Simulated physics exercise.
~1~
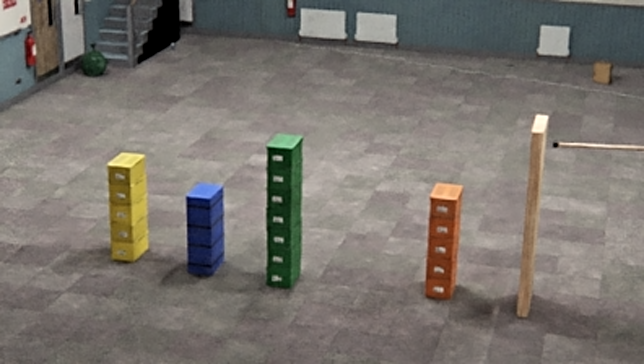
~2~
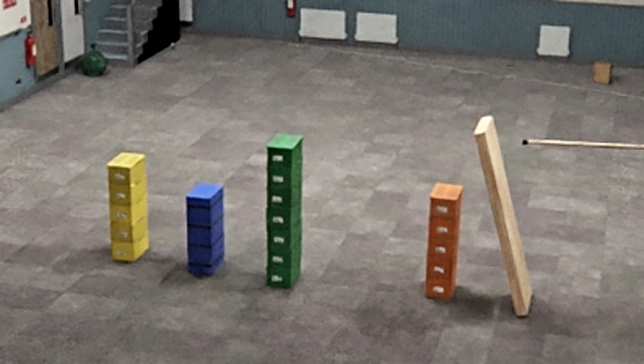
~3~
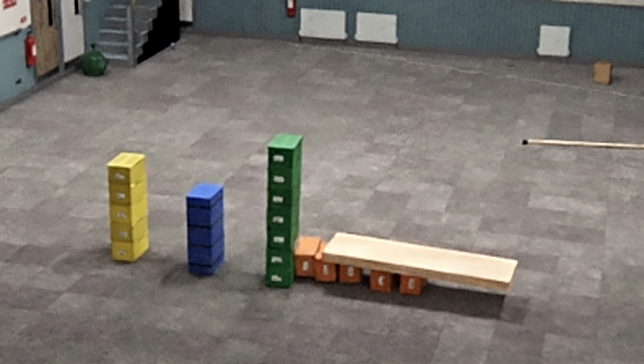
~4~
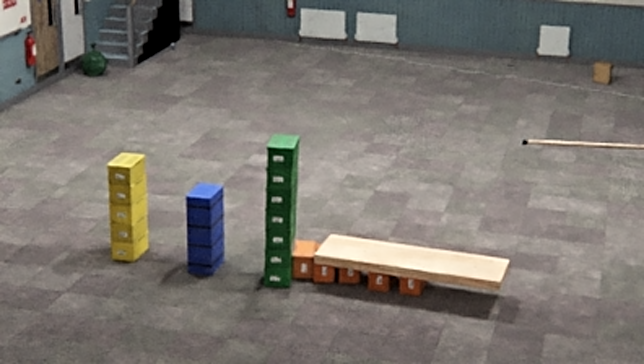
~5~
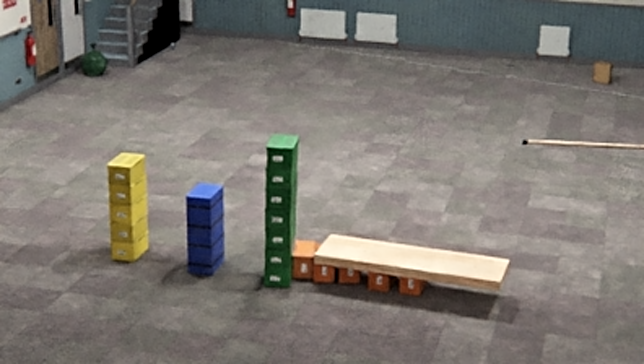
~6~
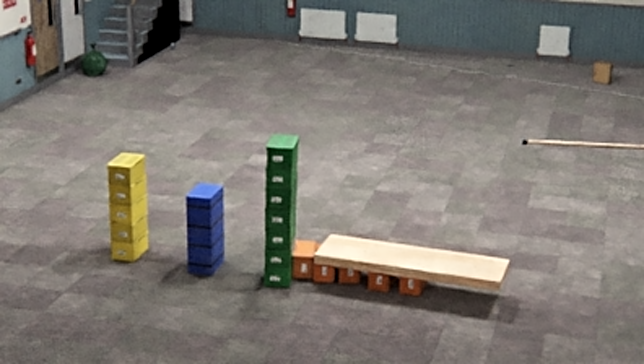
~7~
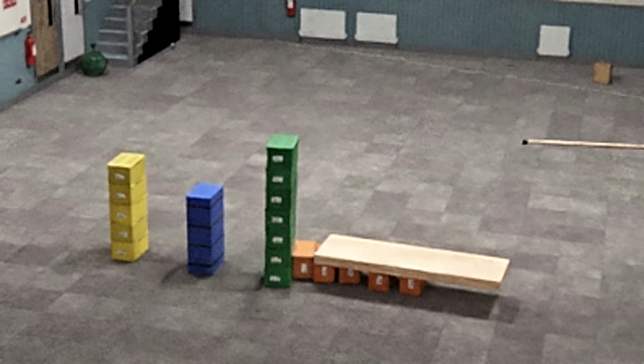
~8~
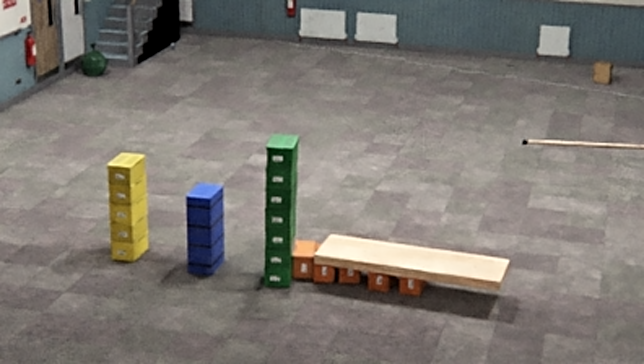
In a wide hall with a grey tiled floor, a pole nudged a tall wooden board leftward onto the orange stack, which toppled and ended lying beneath it against the green stack, while the green, blue and yellow stacks stayed standing.
